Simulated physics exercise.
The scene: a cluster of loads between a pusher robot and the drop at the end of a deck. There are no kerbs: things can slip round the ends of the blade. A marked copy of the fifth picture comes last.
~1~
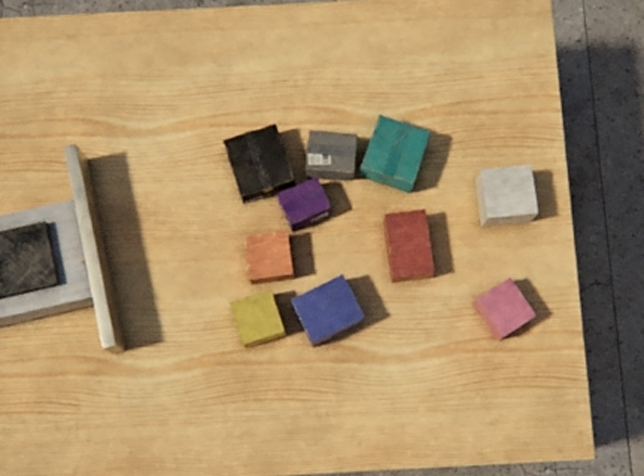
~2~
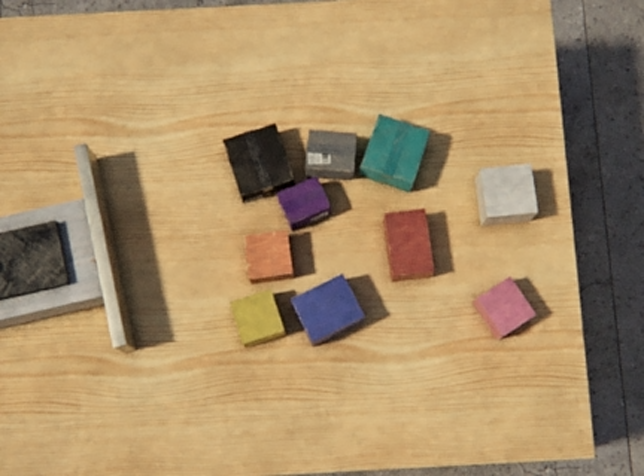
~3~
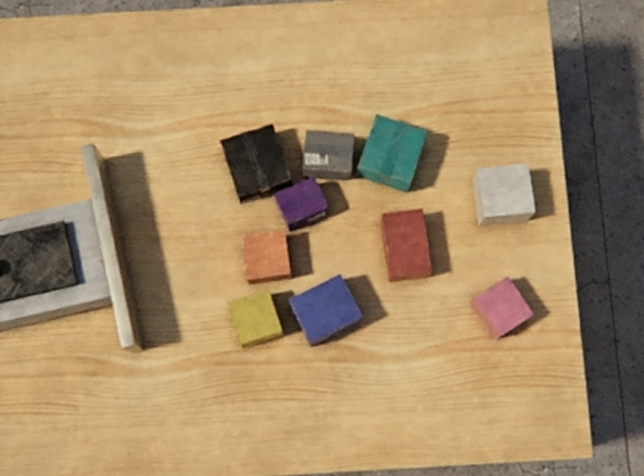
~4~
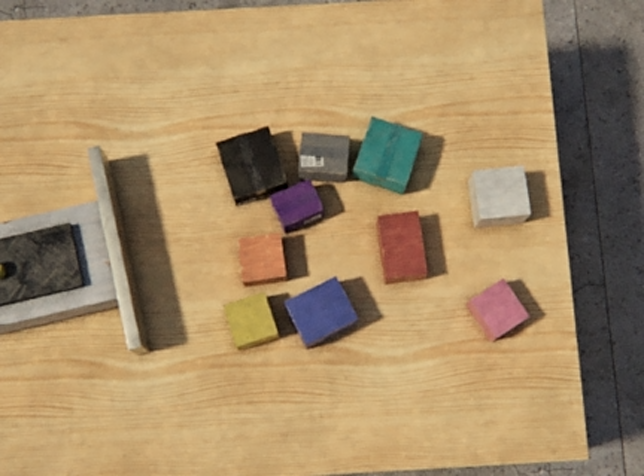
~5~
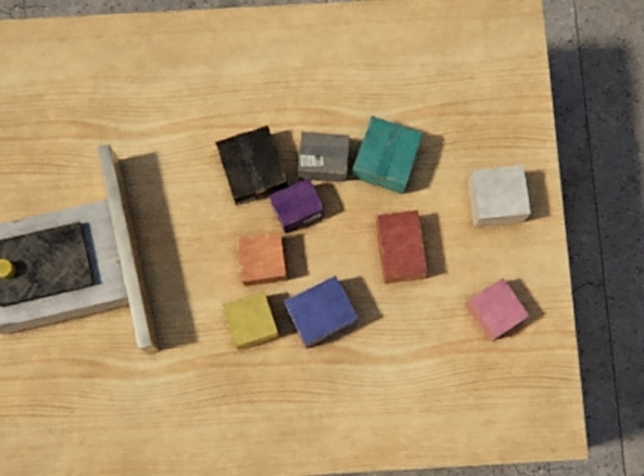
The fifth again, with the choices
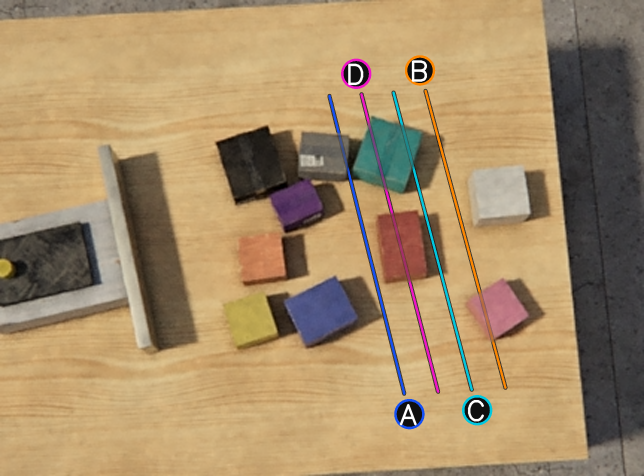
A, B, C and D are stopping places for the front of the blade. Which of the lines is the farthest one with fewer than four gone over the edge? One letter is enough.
Line B.
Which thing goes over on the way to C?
It is the pink crate.
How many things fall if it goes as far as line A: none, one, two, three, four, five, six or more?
By then, none.
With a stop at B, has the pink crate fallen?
Yes.
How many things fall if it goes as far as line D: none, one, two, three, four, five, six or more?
By then, none.
On the marked copy, A at (366, 241); B at (465, 236); C at (432, 237); D at (399, 239).
Following B. Soon after the start, robot (172, 256); yellow crate (295, 319); blue crate (346, 314).
Later, robot (295, 249); pink crate (517, 311); turquoise box (484, 138).
In the end, robot (391, 244); pink crate over the edge; white crate over the edge; three fallen.
As for the rest, A is within the limit but short; C is within the limit but short; D is within the limit but short.
